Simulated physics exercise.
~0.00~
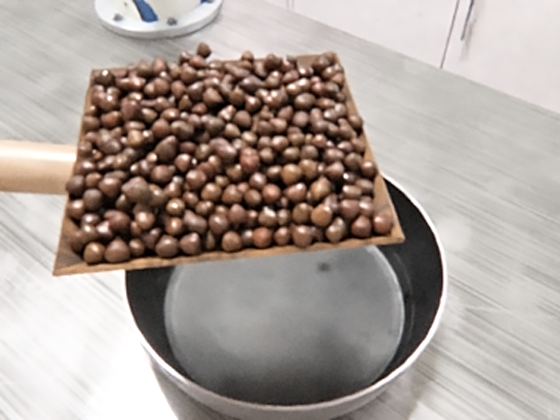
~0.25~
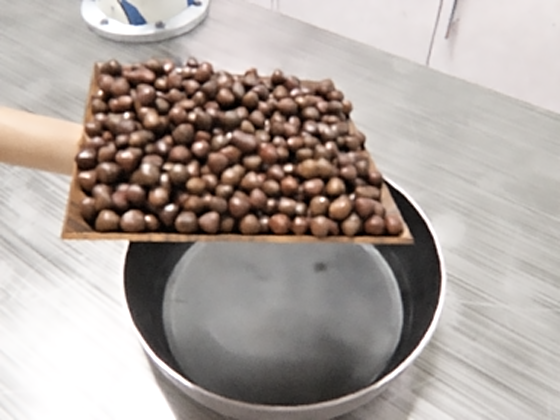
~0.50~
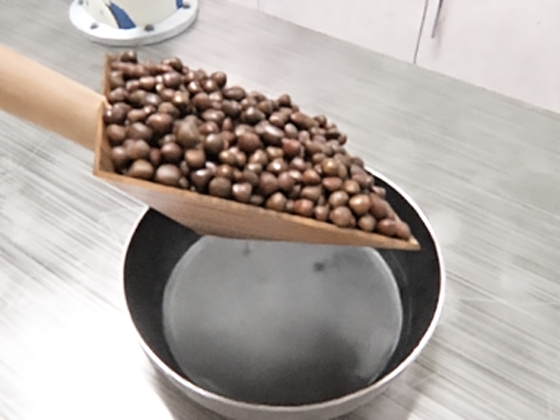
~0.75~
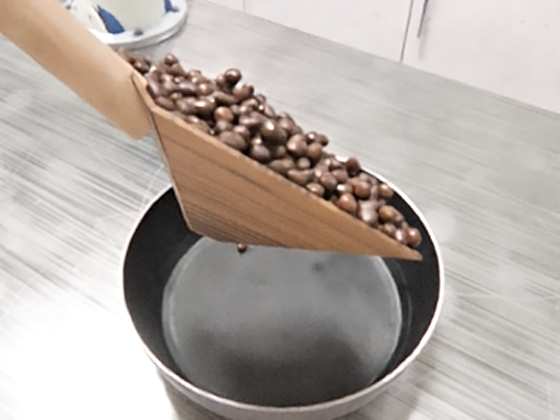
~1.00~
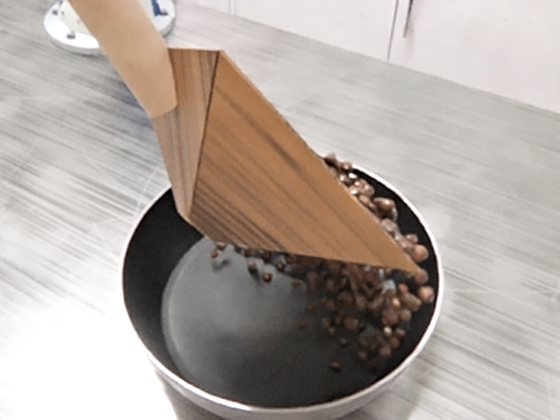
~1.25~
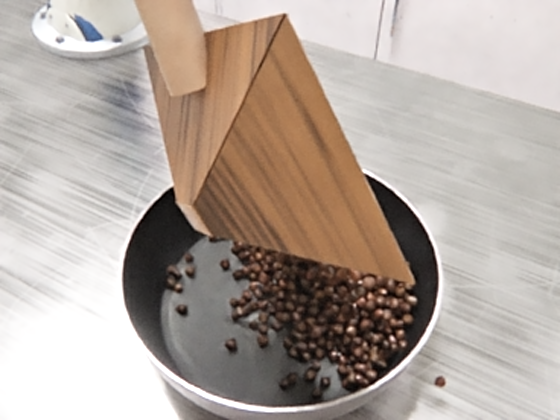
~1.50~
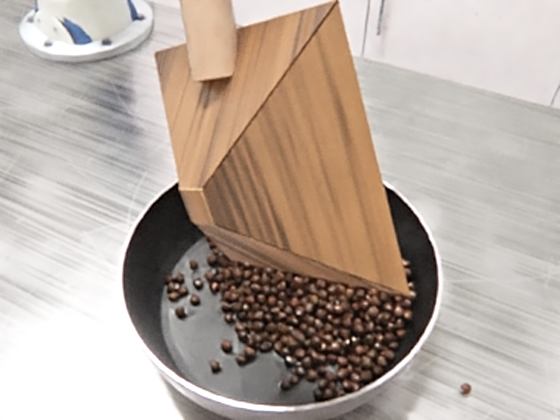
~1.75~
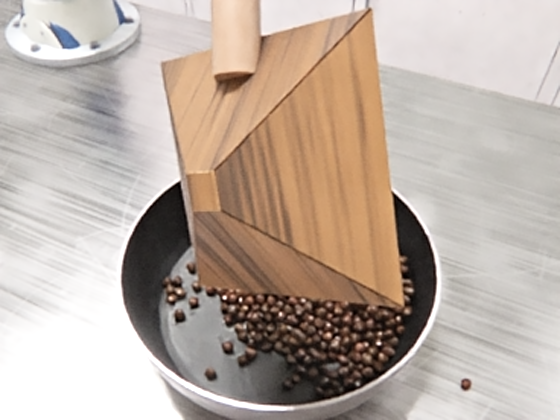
Shiny brown beans heaped on a square wooden scoop sliding into a dark round pan as it tips steeply, one landing outside.
